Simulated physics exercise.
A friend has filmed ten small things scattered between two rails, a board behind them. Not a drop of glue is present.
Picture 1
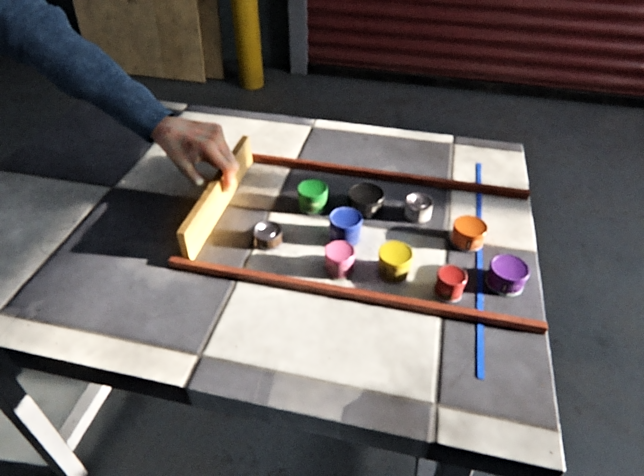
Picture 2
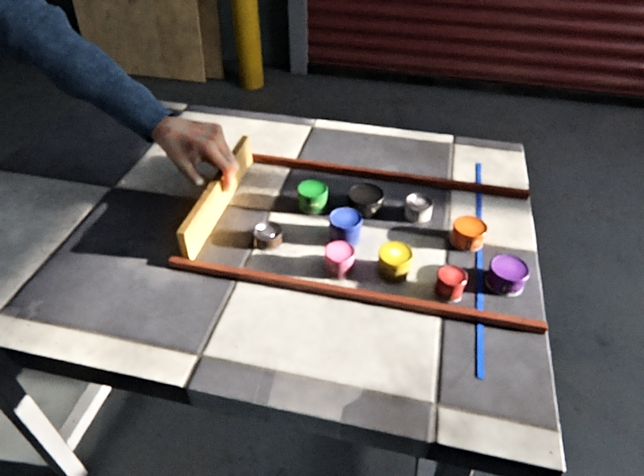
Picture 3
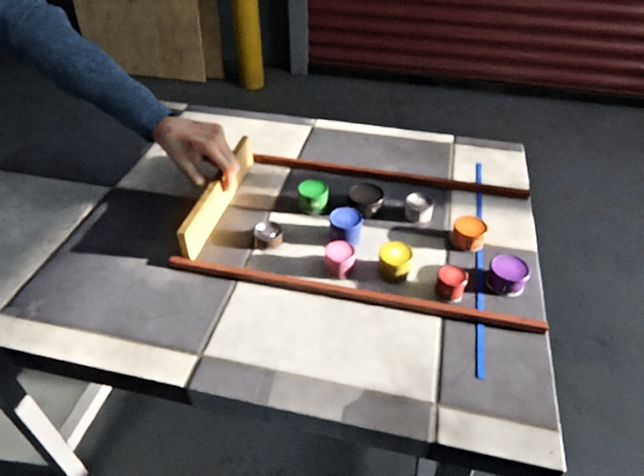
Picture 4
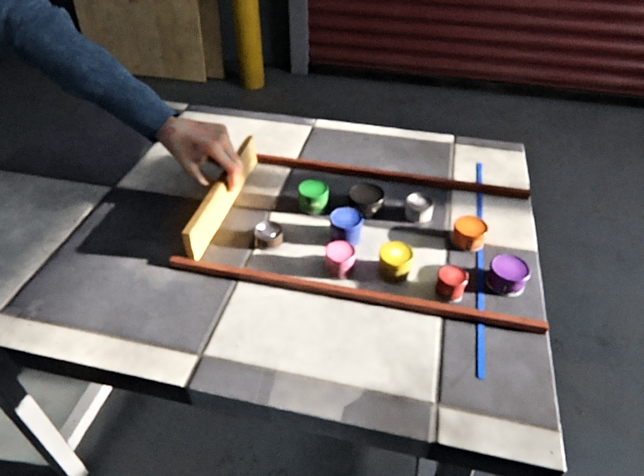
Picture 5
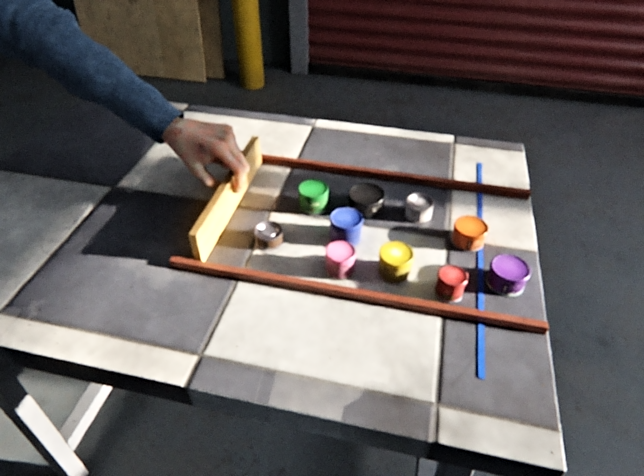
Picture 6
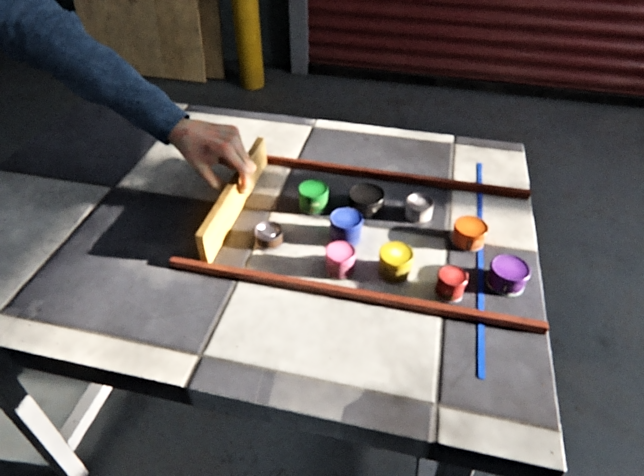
On a tiled tabletop, a hand held a wooden board upright behind some small colourful pots scattered between two rails, then slid it slightly to the right toward them while the pots stayed still.
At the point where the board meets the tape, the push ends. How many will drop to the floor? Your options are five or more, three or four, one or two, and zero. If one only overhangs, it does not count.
My pick is one or two.
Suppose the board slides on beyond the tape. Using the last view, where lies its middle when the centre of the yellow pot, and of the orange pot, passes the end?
The middle is at (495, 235) when it's the yellow pot, and at (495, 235) when it's the orange pot.
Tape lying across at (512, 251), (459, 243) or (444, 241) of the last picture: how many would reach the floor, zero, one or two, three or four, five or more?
Taking the three places in turn, it would be five or more; none at all; none.
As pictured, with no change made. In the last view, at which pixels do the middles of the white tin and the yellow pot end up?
You'll see the white tin at (527, 225), with the yellow pot at (531, 286).
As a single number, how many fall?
2.
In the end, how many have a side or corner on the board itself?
In contact: 5.
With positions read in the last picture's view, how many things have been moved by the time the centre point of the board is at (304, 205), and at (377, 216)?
Counts: 2, 7.
Soon after, none off yet; purple pot at rest near (508, 276); orange pot at rest near (469, 234); red pot at rest near (451, 284).
Then, none off yet; purple pot moving near (511, 276); orange pot moved a little near (483, 237); red pot moved well along near (504, 300).
By the end, the number that fall off is one or two; fallen, red pot and purple pot.
